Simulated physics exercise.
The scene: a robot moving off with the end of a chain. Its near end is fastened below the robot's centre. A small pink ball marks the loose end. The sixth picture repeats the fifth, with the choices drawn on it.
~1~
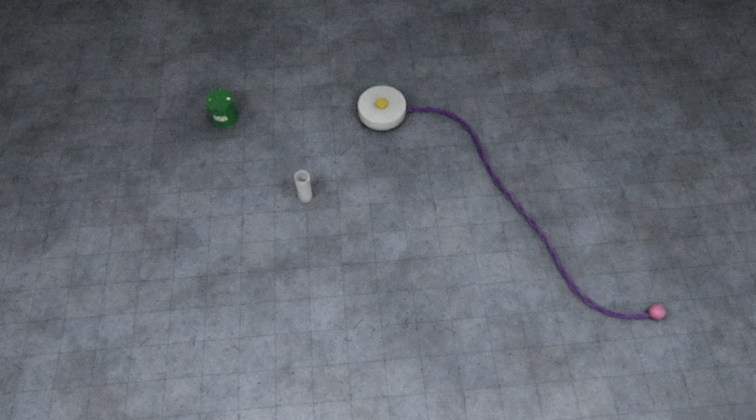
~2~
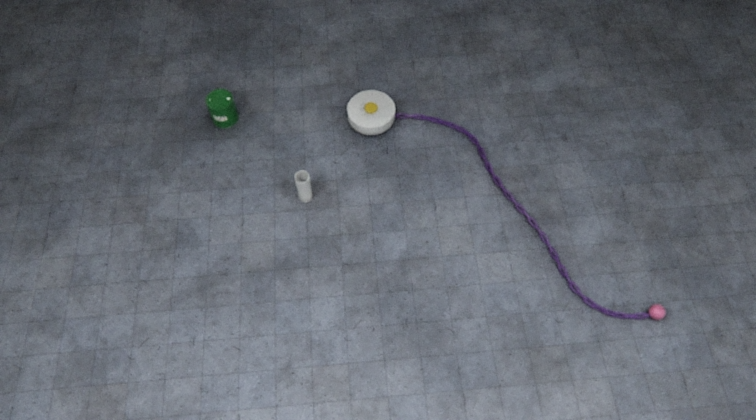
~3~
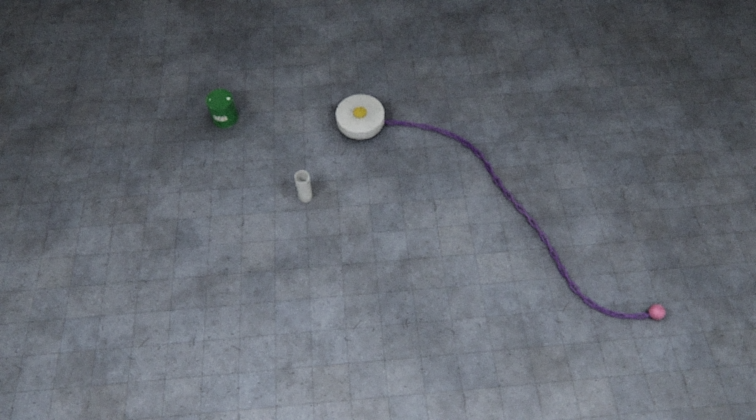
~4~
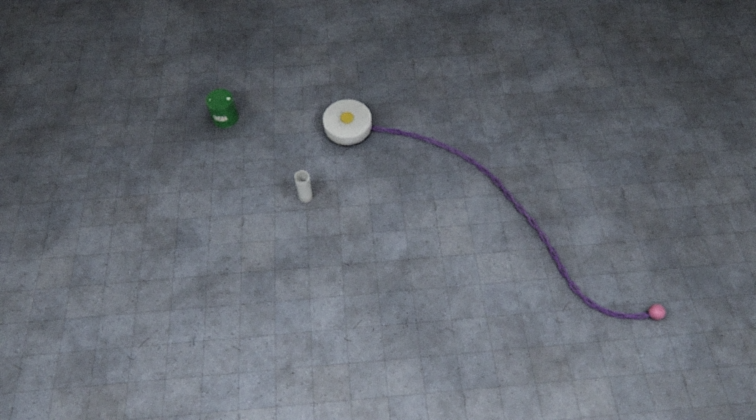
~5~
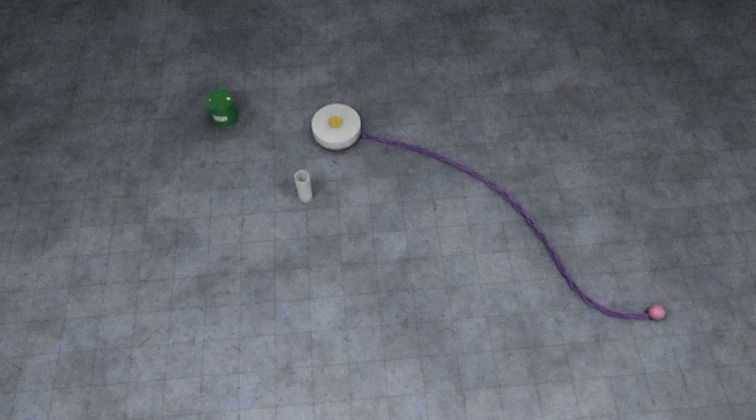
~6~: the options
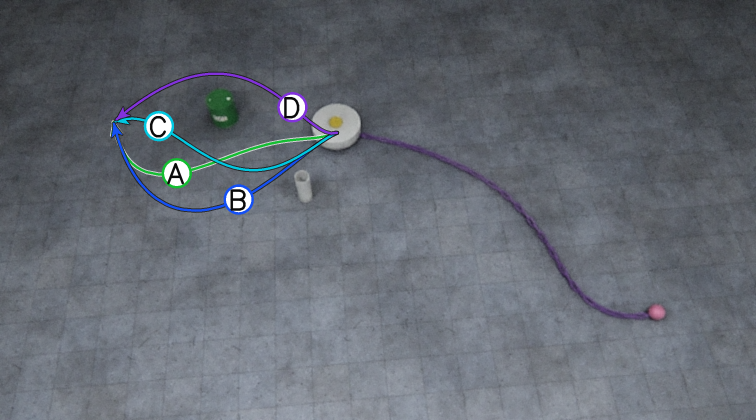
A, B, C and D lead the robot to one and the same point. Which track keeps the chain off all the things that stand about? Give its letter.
Route C touches nothing.
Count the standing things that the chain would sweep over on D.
It sweeps one.
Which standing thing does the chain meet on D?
The green keg.
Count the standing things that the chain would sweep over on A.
It sweeps one.
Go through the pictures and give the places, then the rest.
The first picture shows robot (382, 109); free end (657, 312); white post (304, 187).
The second picture shows robot (371, 113); green keg (222, 109).
The third picture shows robot (360, 118); white post (304, 187).
The fourth picture shows robot (348, 123); free end (657, 312).
The fifth picture shows robot (336, 128); free end (657, 312); white post (304, 187); green keg (222, 109).
On the copy, A from (337, 133) via (207, 165) to (114, 122); B from (337, 133) via (201, 210) to (114, 124); C from (337, 133) via (217, 161) to (116, 121); D from (337, 133) via (235, 76) to (116, 120).
On C. First, robot (249, 165), middle of the chain (438, 206), free end (618, 300).
Then, robot (168, 128), middle of the chain (339, 192), free end (522, 248).
Finally, robot (111, 117), middle of the chain (281, 170), free end (456, 226); nothing has been touched.
By contrast, A meets the white post; B meets the white post; D meets the green keg.
